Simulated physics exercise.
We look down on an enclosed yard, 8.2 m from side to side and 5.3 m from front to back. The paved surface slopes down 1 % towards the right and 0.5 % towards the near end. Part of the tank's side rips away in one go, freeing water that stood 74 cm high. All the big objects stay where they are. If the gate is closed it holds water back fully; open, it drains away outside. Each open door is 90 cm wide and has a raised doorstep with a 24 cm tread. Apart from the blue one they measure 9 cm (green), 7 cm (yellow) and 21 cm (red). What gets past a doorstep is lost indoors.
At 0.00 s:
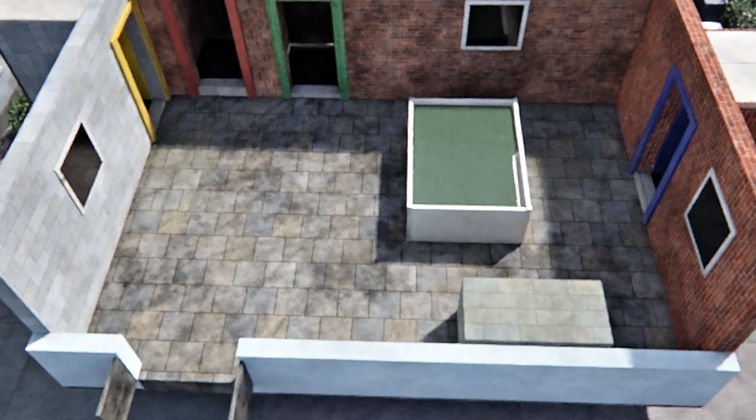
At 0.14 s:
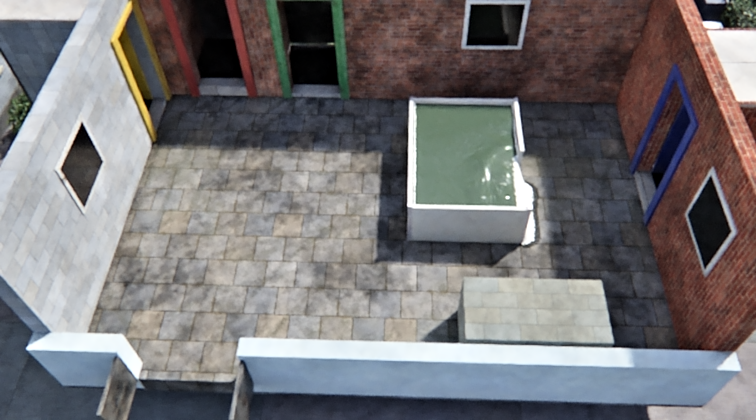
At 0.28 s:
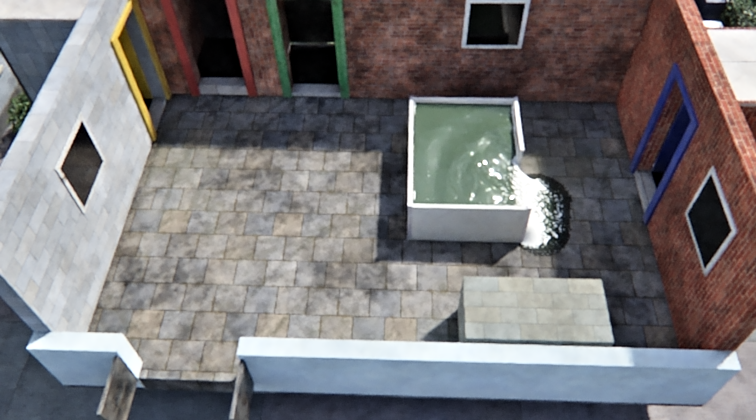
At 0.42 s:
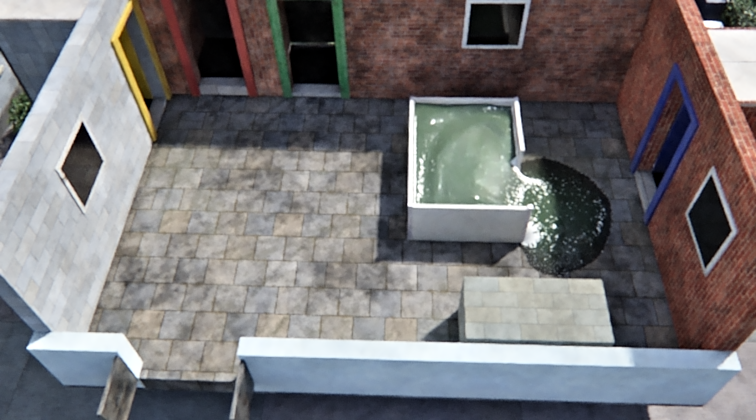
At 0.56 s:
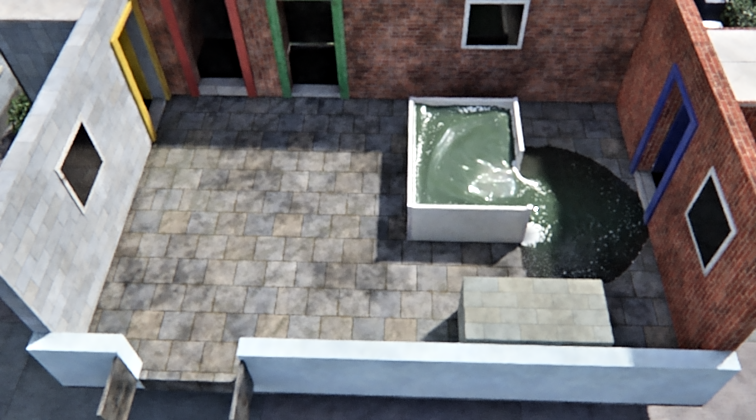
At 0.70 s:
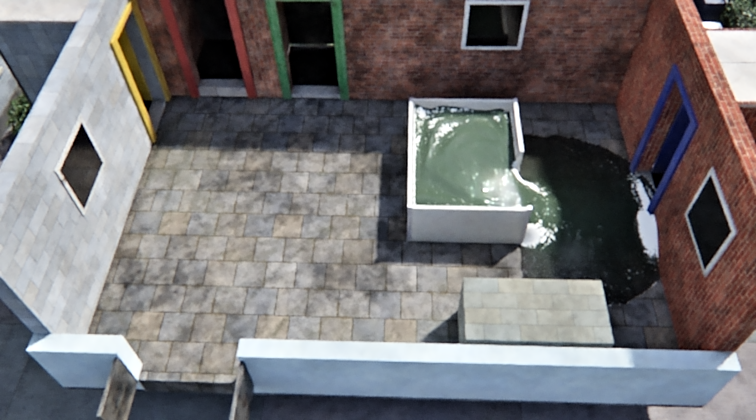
In a walled, paved yard, the right side of a white tank of green water broke open, and water poured out, spreading in a dark pool across the paving to the blue door.
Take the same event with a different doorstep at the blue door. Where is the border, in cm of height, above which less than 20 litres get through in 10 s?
At least 34 cm or so.
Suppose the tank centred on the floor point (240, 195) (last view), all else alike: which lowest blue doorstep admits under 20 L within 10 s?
About 16 cm.
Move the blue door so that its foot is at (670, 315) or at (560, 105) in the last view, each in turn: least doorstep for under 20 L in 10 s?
Roughly 24 and 18 cm.
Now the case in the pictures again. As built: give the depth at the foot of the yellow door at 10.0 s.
Roughly 4.5 cm deep.
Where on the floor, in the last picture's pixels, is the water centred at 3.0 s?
Near (541, 222).
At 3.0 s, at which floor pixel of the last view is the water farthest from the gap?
Near (315, 368).
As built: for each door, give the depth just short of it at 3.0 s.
Depths in cm: Green 0, yellow 0, blue 26, red 0.
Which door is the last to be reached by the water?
The yellow one.
After 1.4 s water covers 15 % of the floor, deepest (42 cm) near (642, 226); 30 cm at the blue door, 103 litres in over its 11 cm doorstep.
After 3.0 s water covers 25 % of the floor, deepest (38 cm) near (654, 379); 26 cm at the blue door, 319 litres in over its 11 cm doorstep.
After 10.0 s water covers 95 % of the floor, deepest (16 cm) near (626, 378); 10 cm at the blue door, 514 litres in over its 11 cm doorstep.
At the blue door as built, the water arrived by 0.7 s and peaked near 35 cm at 1.8 s.
With a doorstep of 30.5 cm, 42 litres would have come in within the 10 s; with 41.5 cm, 2 litres. So under 20 litres takes about 34 cm.
